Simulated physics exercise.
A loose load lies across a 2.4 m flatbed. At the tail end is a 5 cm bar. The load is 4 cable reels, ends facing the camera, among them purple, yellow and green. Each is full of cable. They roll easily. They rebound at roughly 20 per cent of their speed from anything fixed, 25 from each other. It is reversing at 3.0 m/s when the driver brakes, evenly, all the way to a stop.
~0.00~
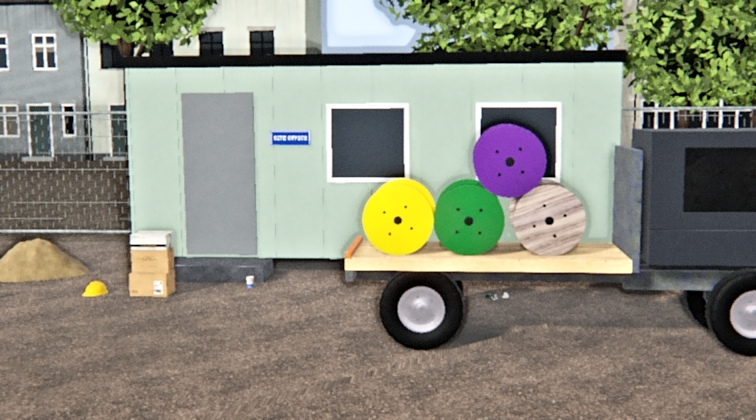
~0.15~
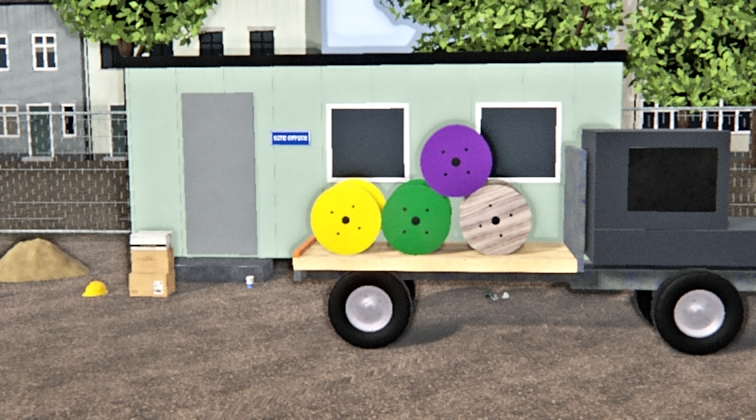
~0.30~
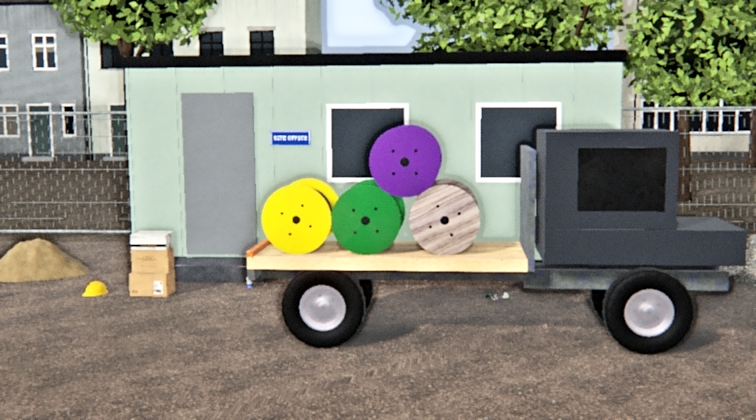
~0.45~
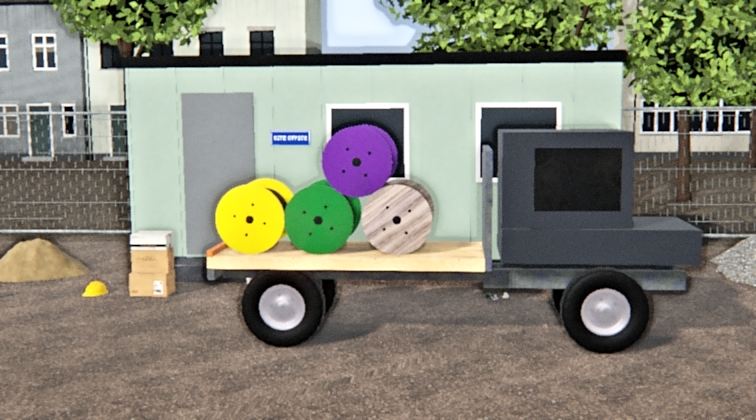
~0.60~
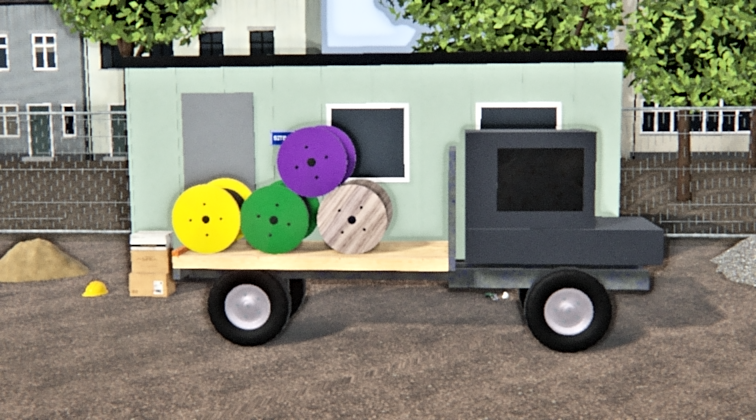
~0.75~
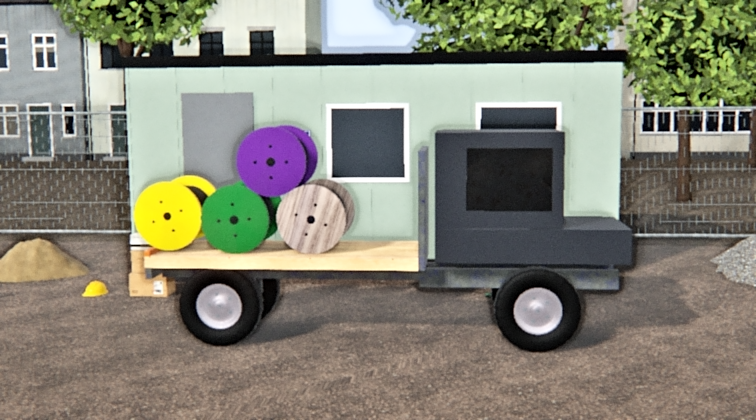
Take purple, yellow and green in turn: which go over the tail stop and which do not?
The purple one drops off the end; the yellow one clears the stop; the green one goes over the tail.
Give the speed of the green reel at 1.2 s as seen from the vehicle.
Roughly 1.0 m/s.
By 1.2 s, purple is up on others, 75 cm from the bar, rolling towards it; yellow is going over the tail; green is on the bed, 40 cm from the bar, rolling towards it; 1 of 4 is off.
By 1.6 s, purple is up on others, 35 cm from the bar, rolling towards it; yellow is over the tail and down; green is on the bed, 5 cm from the bar, rolling towards it; 1 of 4 is off.
By 2.1 s, purple is going over the tail; green is going over the tail; as before, yellow; 3 of 4 are off.
Finally (6.0 s), purple is off the end; yellow is over the tail and down; green is over the tail and down; 3 of 4 are off.
